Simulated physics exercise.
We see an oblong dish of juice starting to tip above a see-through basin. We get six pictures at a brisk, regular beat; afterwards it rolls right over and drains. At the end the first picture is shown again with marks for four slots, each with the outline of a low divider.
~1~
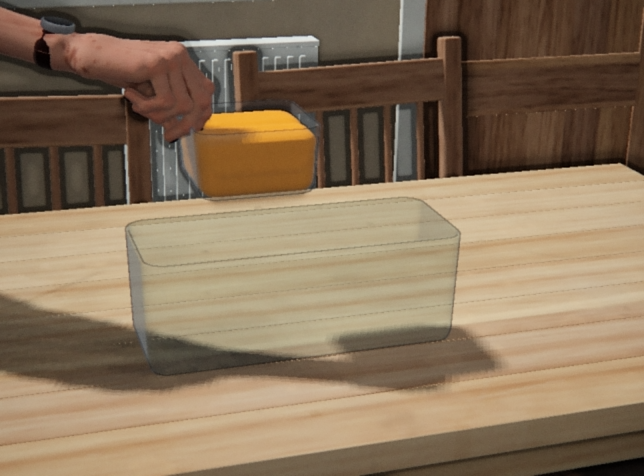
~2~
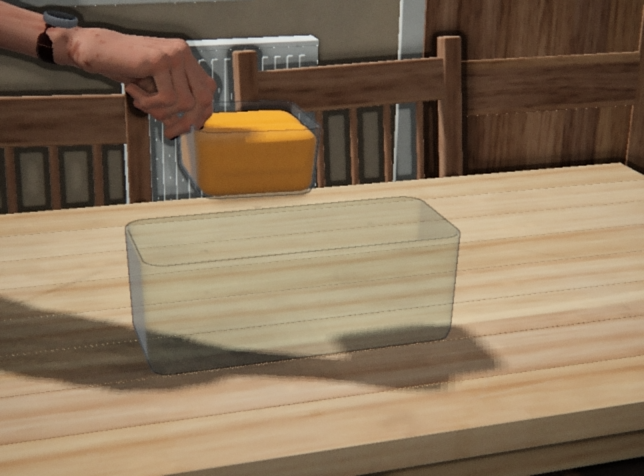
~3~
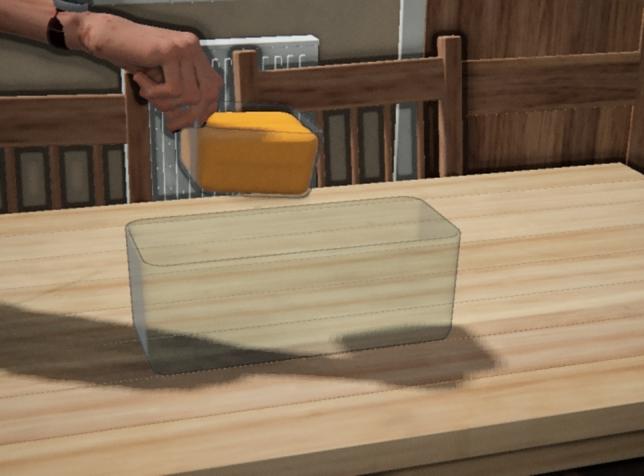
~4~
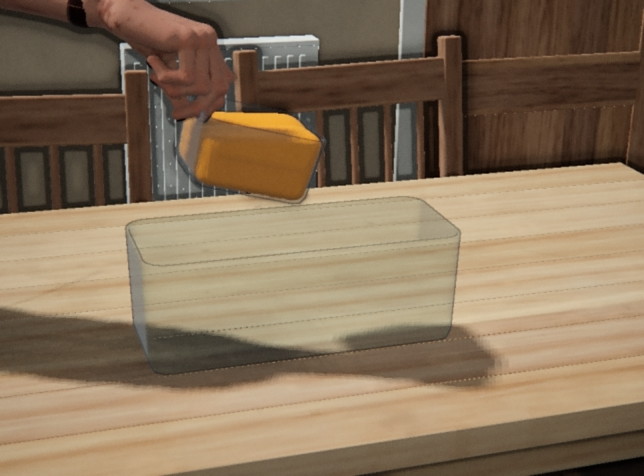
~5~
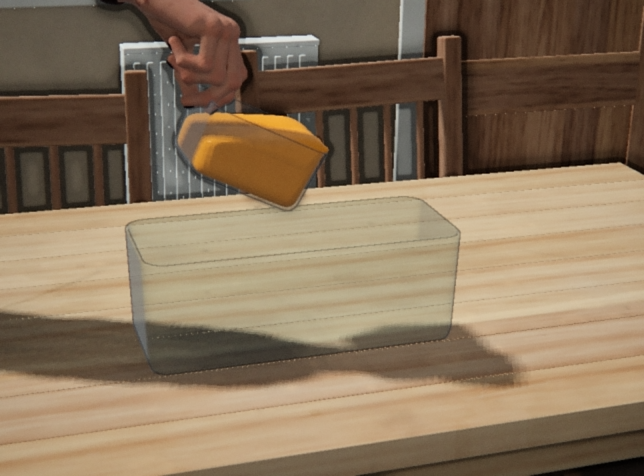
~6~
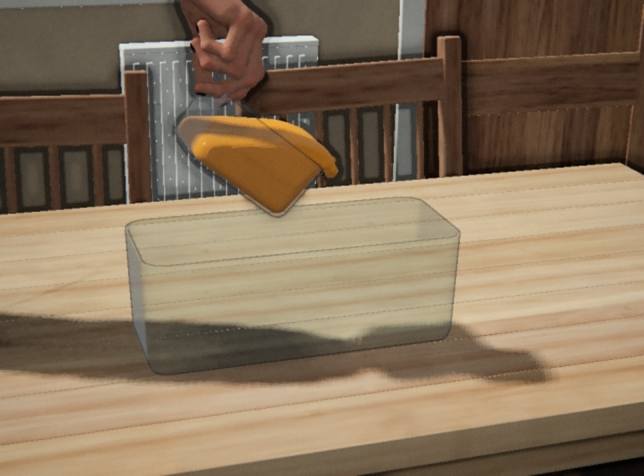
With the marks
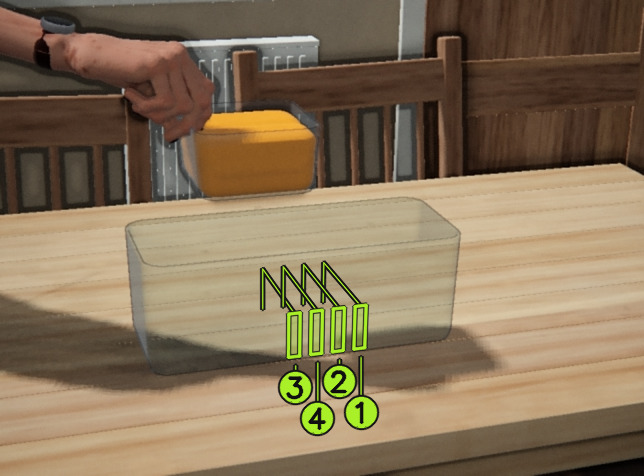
The clip shows a hand holding an oblong dish of orange juice above a see-through basin on a wooden table; the hand moves right and rises as the dish tilts down to the right and juice comes over its lip.
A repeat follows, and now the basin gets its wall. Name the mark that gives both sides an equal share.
Slot 1 does it best.
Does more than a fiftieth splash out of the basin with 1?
Yes.
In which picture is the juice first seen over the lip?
Picture 5.
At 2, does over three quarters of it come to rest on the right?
No.
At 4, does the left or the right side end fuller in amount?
More ends on the right.
On the marked copy, 1 at (361, 356); 2 at (339, 359); 3 at (295, 365); 4 at (317, 362).
For slot 1, about 48 % ends left of the wall and 44 % right of it; 7 % is lost outside.
For slot 2, about 30 % ends left of the wall and 64 % right of it; 6 % is lost outside.
For slot 3, about 7 % ends left of the wall and 88 % right of it; 5 % is lost outside.
For slot 4, about 18 % ends left of the wall and 77 % right of it; 5 % is lost outside.
